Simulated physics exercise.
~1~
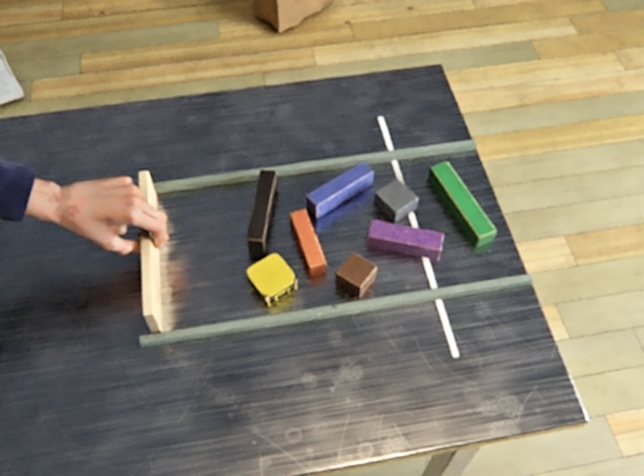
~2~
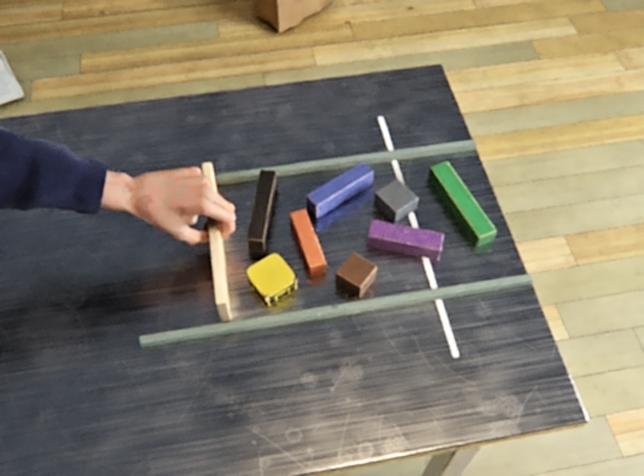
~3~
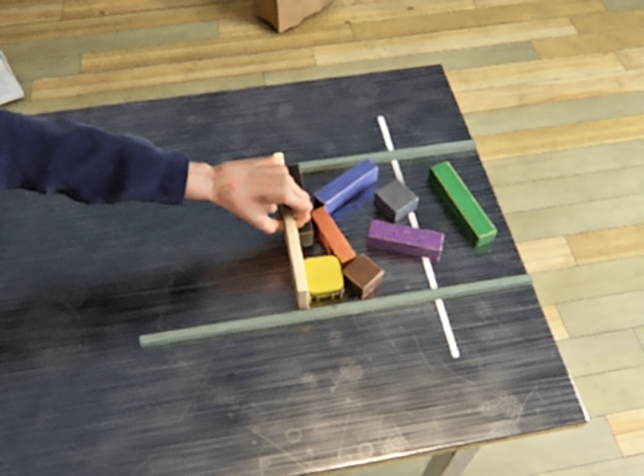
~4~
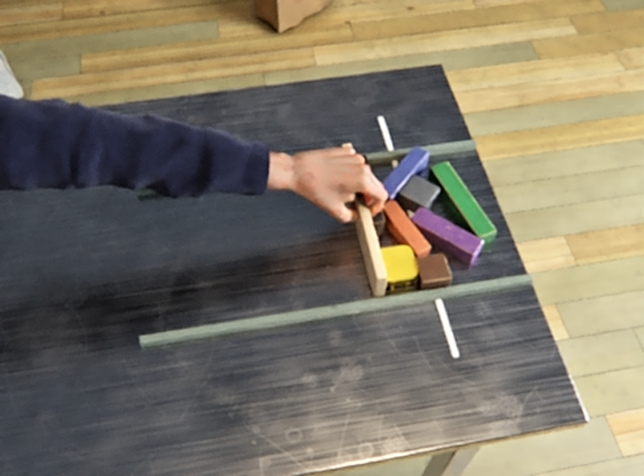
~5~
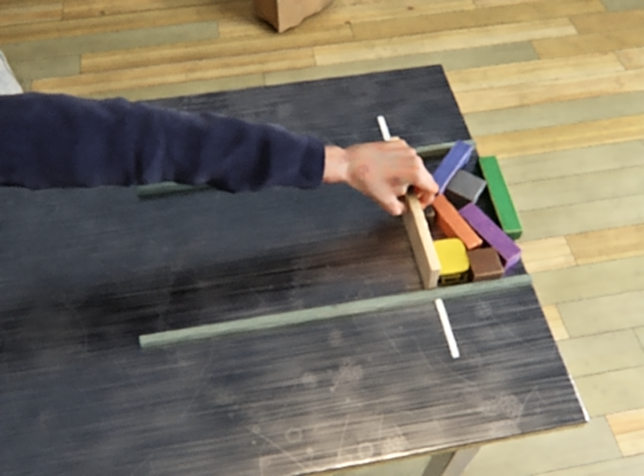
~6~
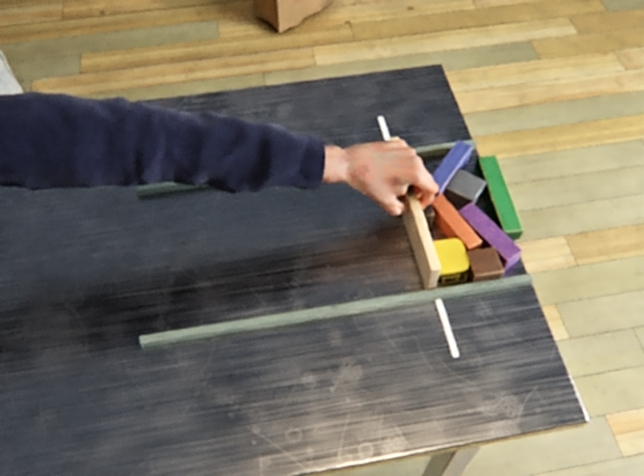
We see a hand push an upright wooden board to the right along a channel on a dark table, gathering colourful bars and blocks into a tight cluster. The board stops at the white tape strip, with all the pieces still on the table near its end.
